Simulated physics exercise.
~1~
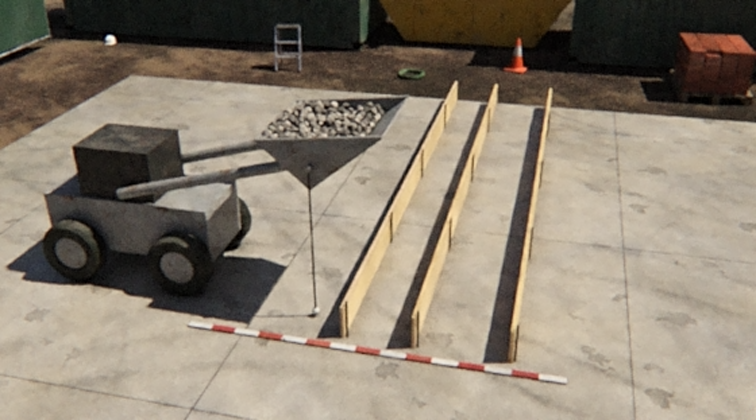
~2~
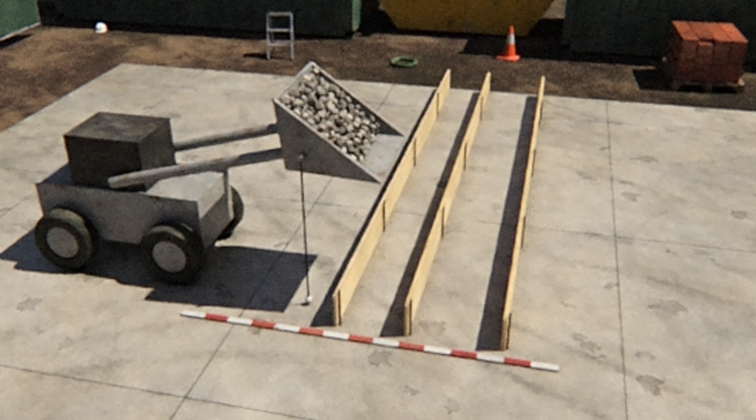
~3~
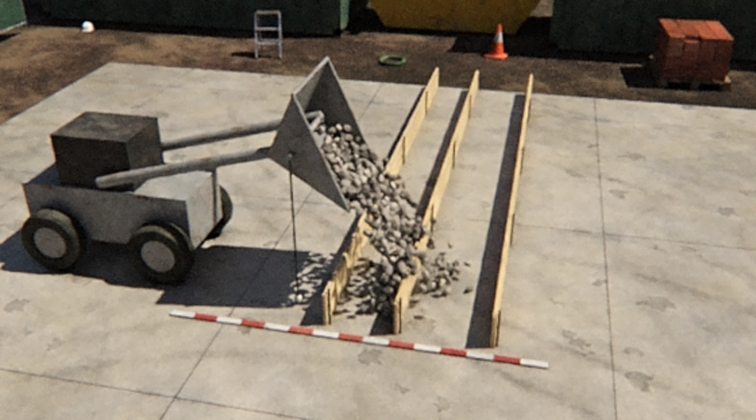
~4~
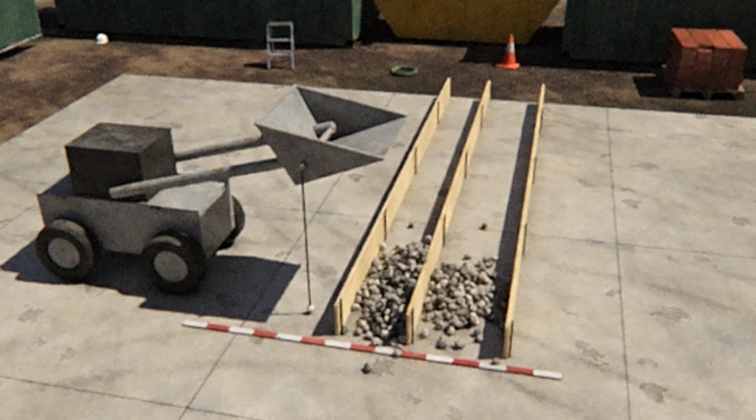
A grey loader tips its bucket, spills stones into both board bays, then raises it empty.
